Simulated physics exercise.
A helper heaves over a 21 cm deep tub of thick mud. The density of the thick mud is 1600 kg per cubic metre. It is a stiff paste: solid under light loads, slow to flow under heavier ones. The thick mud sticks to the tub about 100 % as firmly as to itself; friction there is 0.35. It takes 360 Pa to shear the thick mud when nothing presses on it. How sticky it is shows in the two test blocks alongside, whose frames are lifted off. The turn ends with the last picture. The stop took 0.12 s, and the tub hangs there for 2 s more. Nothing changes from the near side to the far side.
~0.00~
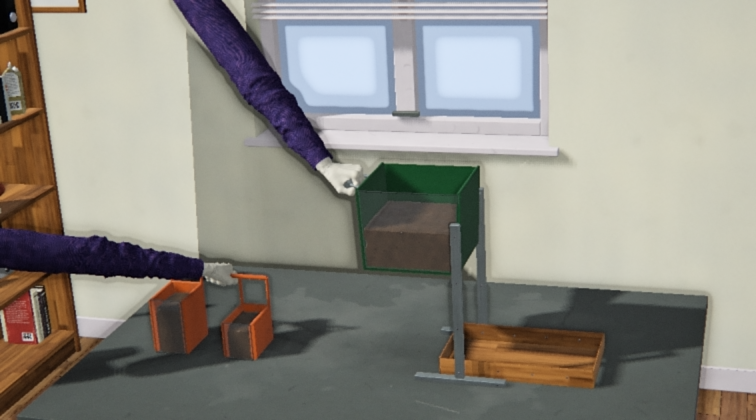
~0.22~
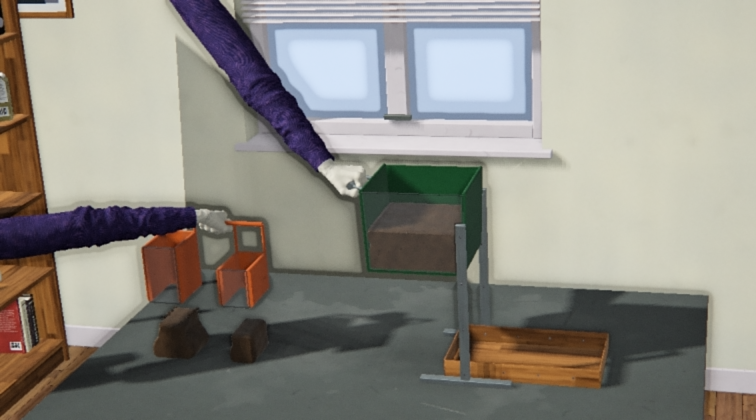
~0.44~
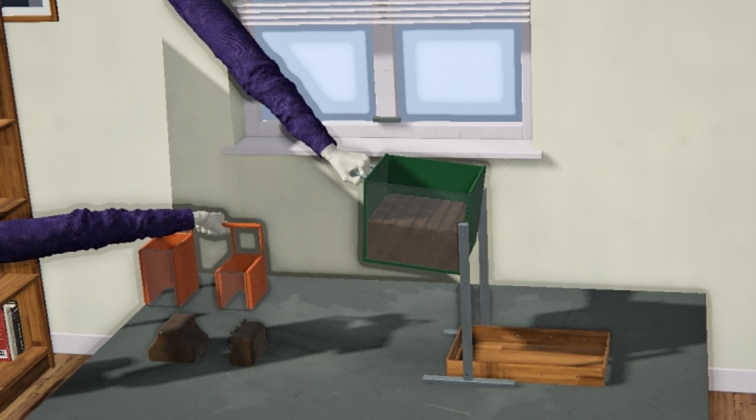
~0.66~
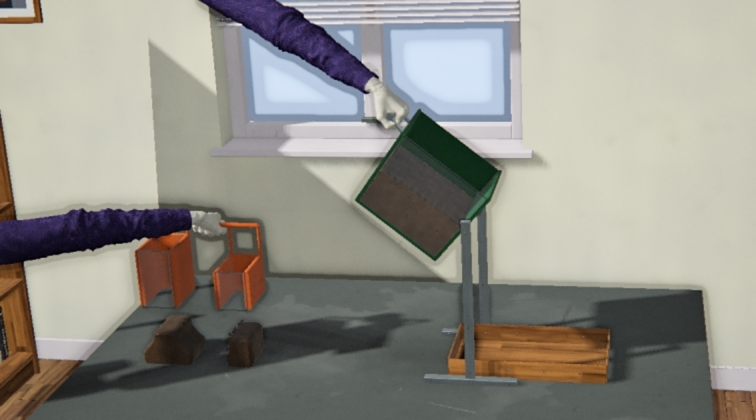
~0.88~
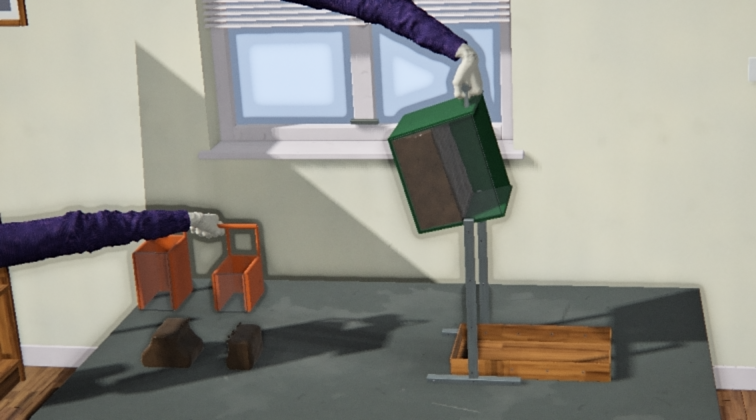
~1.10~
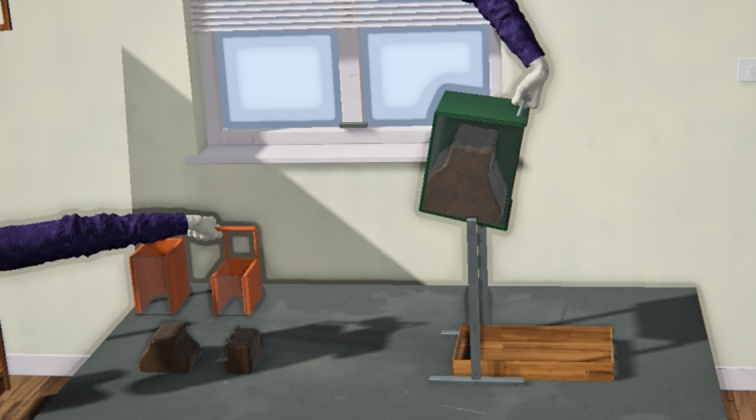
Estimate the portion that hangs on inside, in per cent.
The portion that hangs on inside is near 38 %.
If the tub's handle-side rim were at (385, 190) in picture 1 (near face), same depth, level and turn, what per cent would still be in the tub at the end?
Then about 55 %.
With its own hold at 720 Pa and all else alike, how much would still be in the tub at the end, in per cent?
In that case some 55 per cent.
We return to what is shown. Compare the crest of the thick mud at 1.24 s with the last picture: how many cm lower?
Roughly 9 cm.
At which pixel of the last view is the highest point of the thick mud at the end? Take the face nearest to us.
Near (451, 196).
By 1.24 s, the tub is at 101 degrees and holds 71 %.
By 1.41 s, the tub is at 101 degrees and holds 41 %.
By 1.58 s, the tub is at 101 degrees and holds 38 %.
By 1.75 s, the tub is at 101 degrees and holds 38 %.
By 3.10 s, at the end, the tub is at 101 degrees and holds 38 %.
